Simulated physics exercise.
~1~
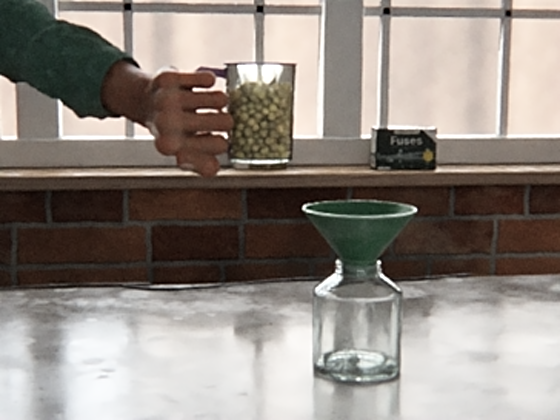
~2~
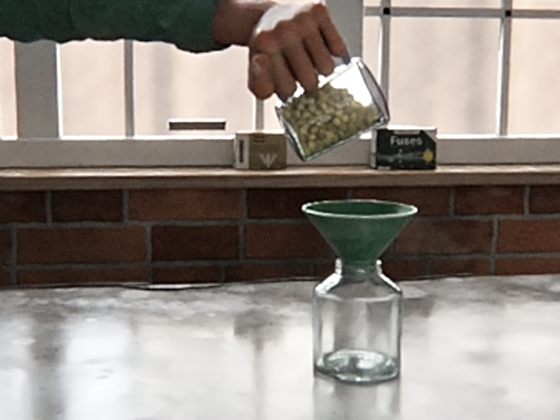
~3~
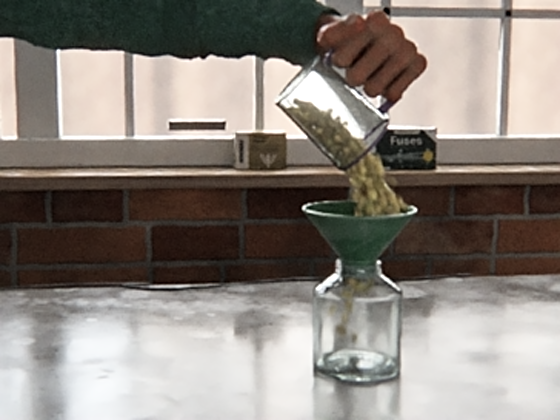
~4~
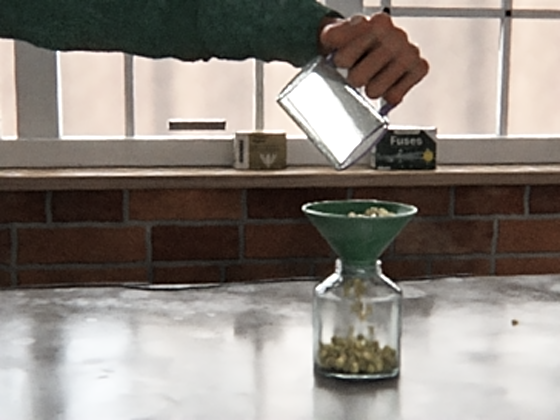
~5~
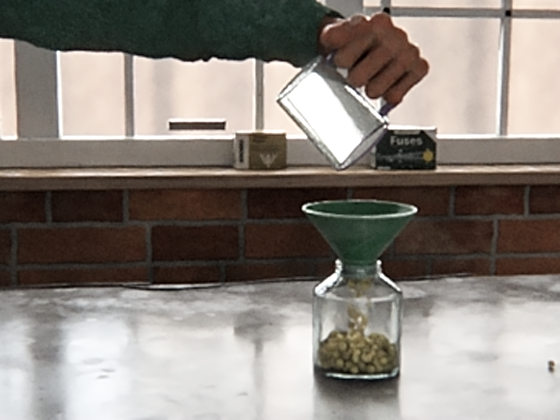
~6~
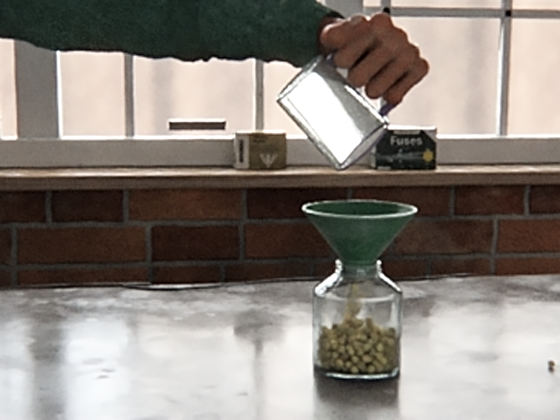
A green funnel sits in the neck of a clear glass jar on a glossy grey counter, seen from the front by a fixed camera, with a brick wall and a bright window behind. A hand in a dark green sleeve holds a see-through cup full of pale green beans at the upper left, near small boxes on the sill. The hand moves the cup right and tips it over the funnel. The beans pour down in a thick stream and drop into the jar, while a stray one lands on the counter at right. Finally the cup hangs tilted and empty, and the beans lie heaped in the jar.
